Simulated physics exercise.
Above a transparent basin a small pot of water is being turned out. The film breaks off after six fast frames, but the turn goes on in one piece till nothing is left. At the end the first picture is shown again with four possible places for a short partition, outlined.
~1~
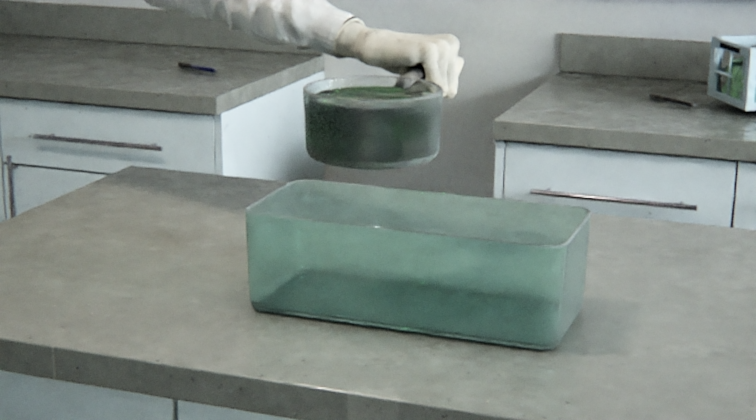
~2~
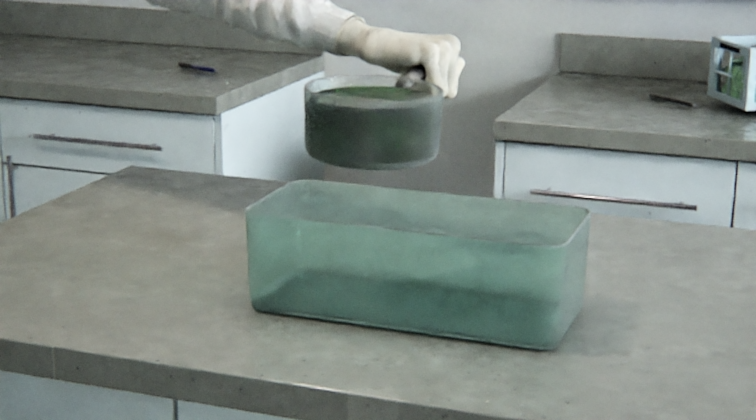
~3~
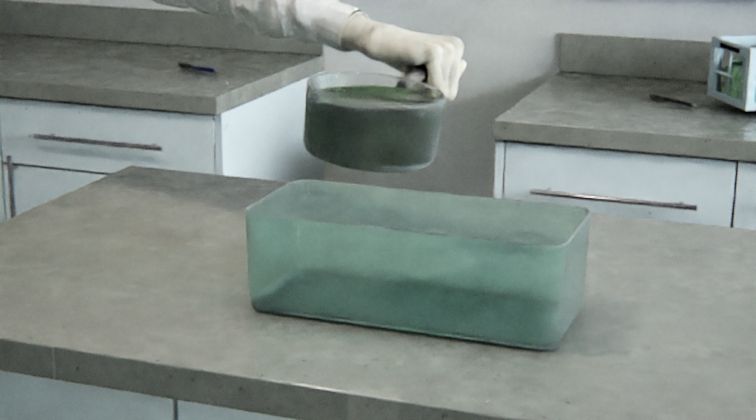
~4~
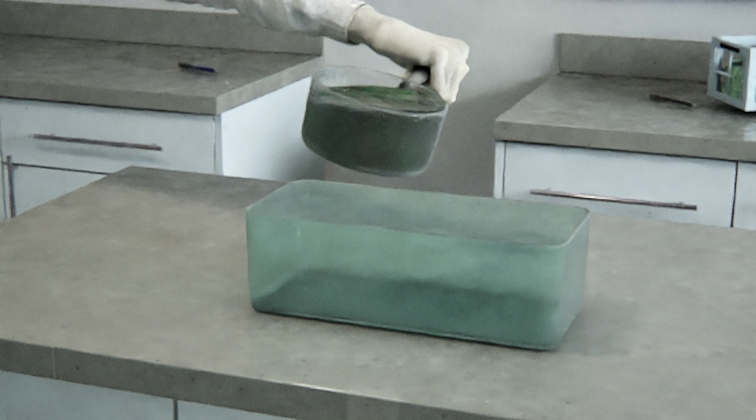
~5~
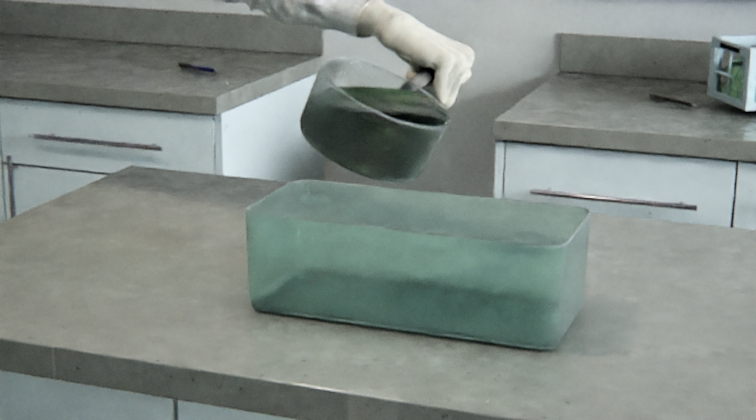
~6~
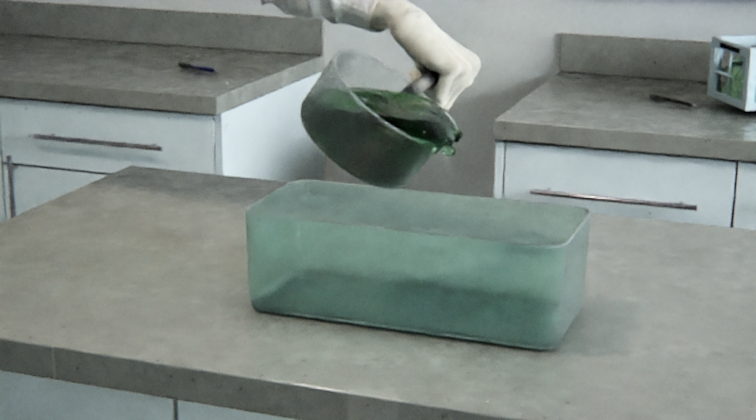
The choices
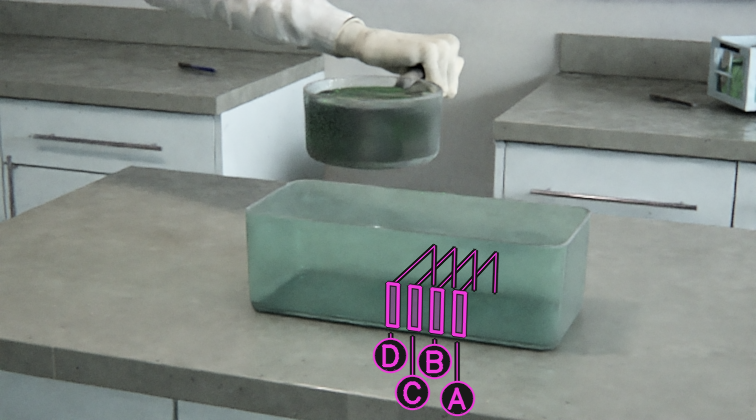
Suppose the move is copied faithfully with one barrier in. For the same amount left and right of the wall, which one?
Choose B.
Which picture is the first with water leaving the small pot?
In picture 5.
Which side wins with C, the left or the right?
The right one.
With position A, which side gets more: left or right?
The left side.
In magenta, A at (457, 342); B at (434, 339); C at (412, 336); D at (390, 333).
Choosing A, about 66 % ends left of the wall and 30 % right of it; 4 % is lost outside.
Choosing B, about 53 % ends left of the wall and 45 % right of it.
Choosing C, about 30 % ends left of the wall and 68 % right of it.
Choosing D, about 15 % ends left of the wall and 83 % right of it.
